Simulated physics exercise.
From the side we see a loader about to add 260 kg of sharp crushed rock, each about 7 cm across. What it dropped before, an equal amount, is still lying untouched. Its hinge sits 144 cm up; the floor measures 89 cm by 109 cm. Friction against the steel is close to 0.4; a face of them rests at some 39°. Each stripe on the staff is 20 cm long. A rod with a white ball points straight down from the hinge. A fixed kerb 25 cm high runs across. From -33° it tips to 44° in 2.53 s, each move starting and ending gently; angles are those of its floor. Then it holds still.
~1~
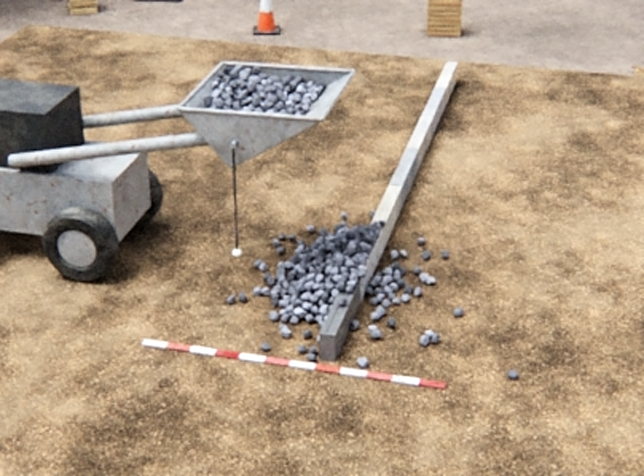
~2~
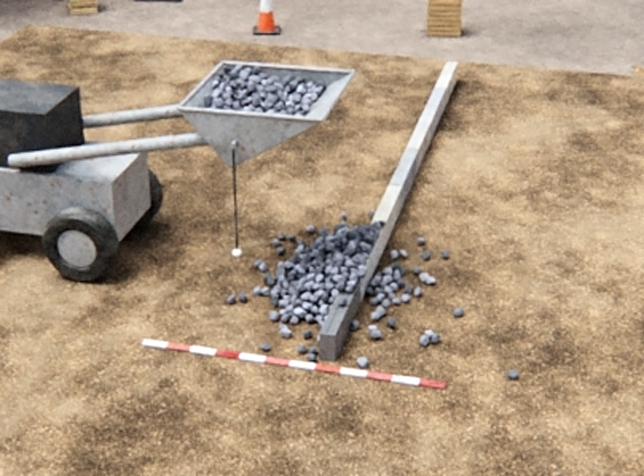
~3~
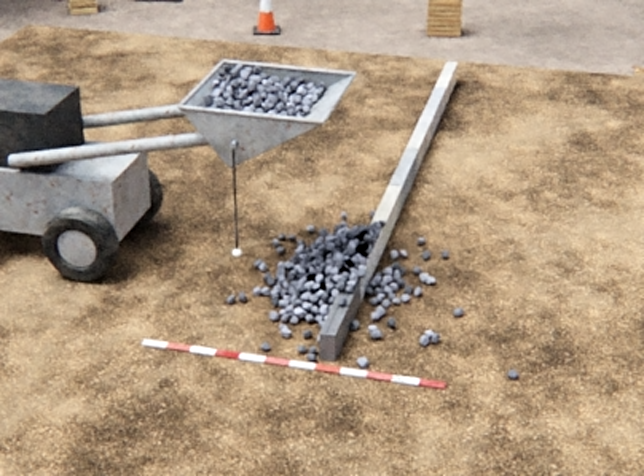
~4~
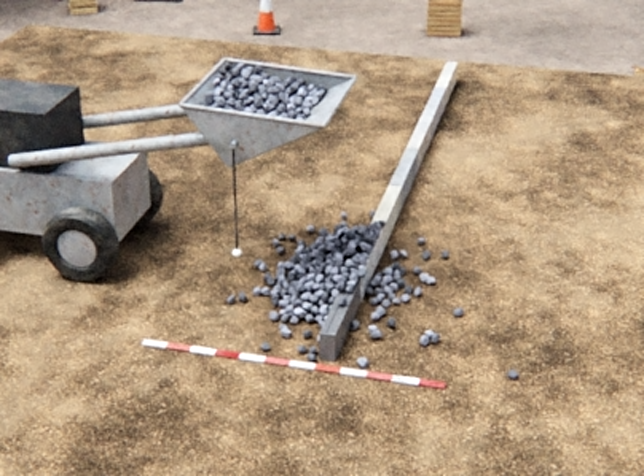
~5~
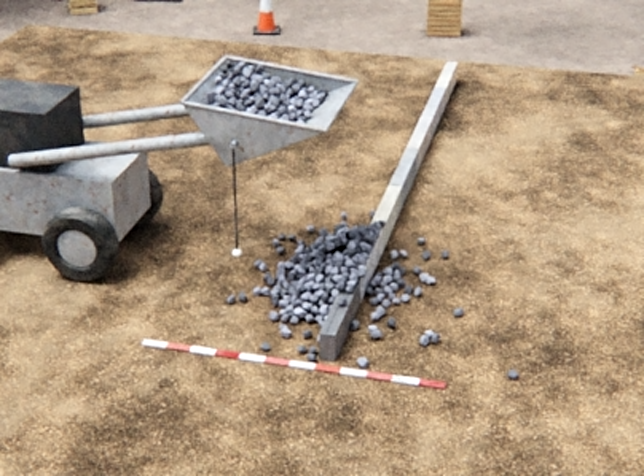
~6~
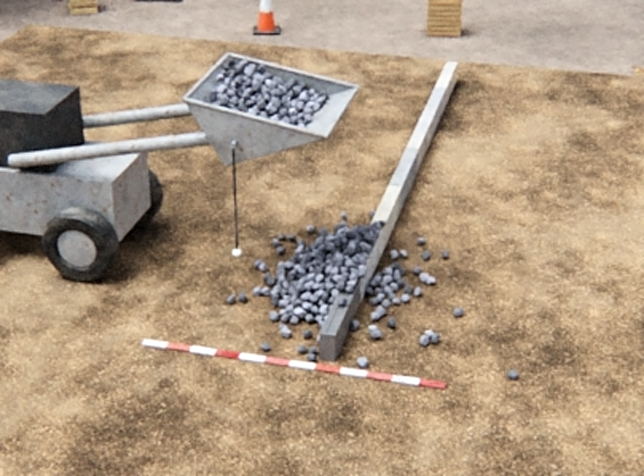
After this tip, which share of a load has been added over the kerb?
Some 35 per cent is added.
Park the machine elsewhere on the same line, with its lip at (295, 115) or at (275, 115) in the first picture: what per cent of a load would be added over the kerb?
First some 0, then 0 per cent.
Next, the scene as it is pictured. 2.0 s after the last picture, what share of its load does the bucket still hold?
About 10 per cent.
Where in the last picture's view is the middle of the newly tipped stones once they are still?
Near (343, 267).
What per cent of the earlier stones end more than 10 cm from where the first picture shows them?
About 5 per cent.
Then, 1.3 s after the last picture the floor is at 32°; in per cent of one load, 100 in the bucket, 90 on this side of the kerb, 10 over the kerb; the foremost stones are at (444, 312).
Then, 2.0 s after the last picture the floor is at 44°; in per cent of one load, 8 in the bucket, 167 on this side of the kerb, 25 over the kerb; the foremost stones are at (443, 318).
Then, 2.4 s after the last picture the floor is at 44°; in per cent of one load, 0 in the bucket, 161 on this side of the kerb, 39 over the kerb; the foremost stones are at (460, 319).
Then, 5.0 s after the last picture the floor is at 44°; in per cent of one load, 0 in the bucket, 155 on this side of the kerb, 45 over the kerb; the foremost stones are at (476, 309). Net gain over the kerb, 35.
